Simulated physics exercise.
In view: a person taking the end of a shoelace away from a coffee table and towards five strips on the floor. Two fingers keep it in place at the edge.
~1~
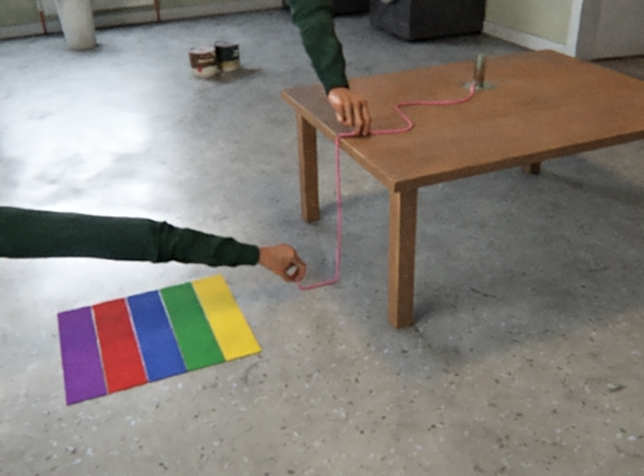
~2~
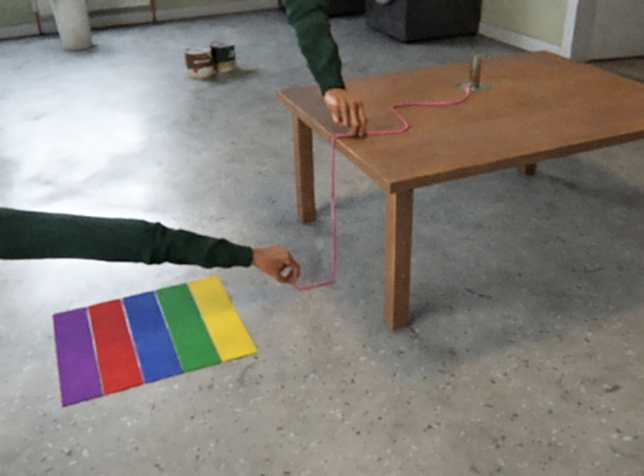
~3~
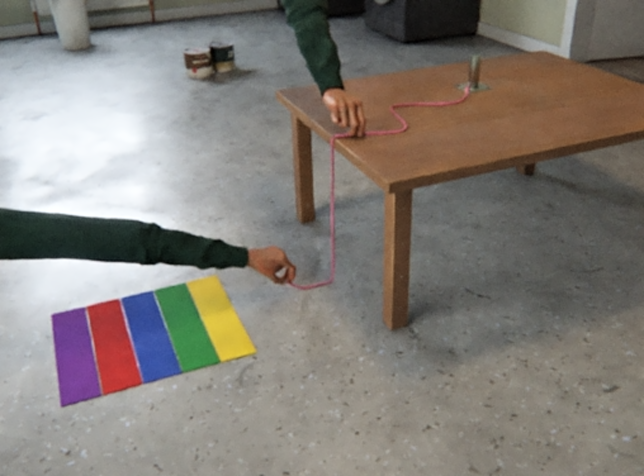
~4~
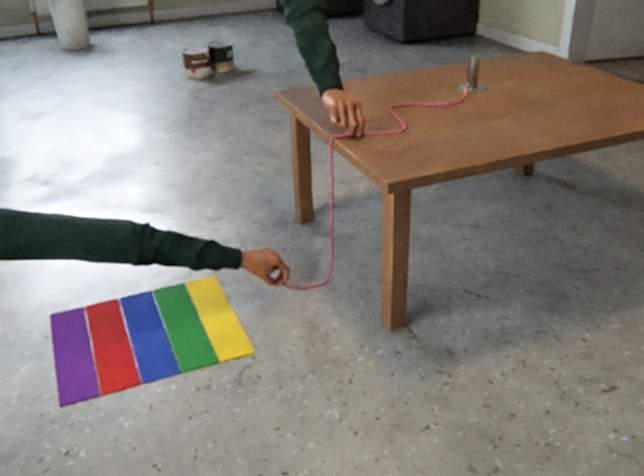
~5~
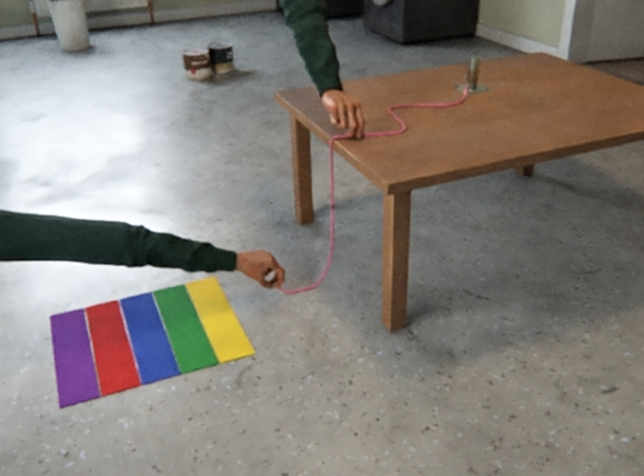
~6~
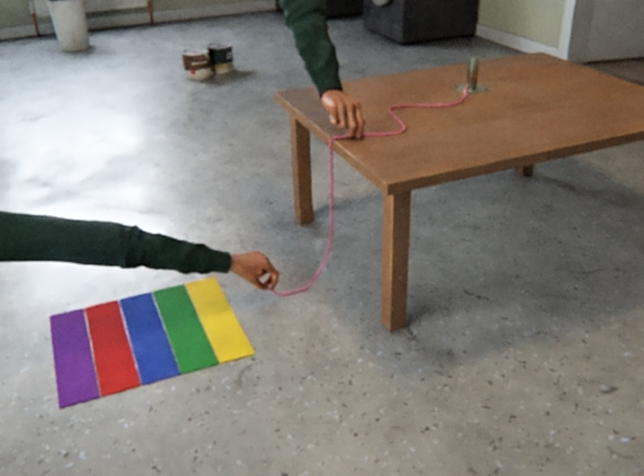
On a grey floor beside a wooden table, one hand slowly drawing a pink shoelace's end left while another pins it at the edge.
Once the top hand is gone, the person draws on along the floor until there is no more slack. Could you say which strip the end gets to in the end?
It gets to the red strip.
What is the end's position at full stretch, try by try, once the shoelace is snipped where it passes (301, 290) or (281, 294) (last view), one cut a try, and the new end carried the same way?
Taking them in turn, near (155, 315) and near (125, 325).
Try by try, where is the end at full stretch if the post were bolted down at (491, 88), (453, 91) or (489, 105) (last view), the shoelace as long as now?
First close to (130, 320), next close to (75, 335), last close to (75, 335).
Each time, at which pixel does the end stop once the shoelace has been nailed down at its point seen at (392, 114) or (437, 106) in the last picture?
It ends up at (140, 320) the first time and at (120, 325) the second time.
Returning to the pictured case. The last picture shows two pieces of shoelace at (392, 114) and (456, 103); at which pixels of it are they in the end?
In that view they reach (365, 117) and (431, 99).
Early on, end near (160, 314); over blue.
Midway, end near (124, 323); over red.
At the end of the slack, end near (103, 328); over red. It gets as far as the red strip.
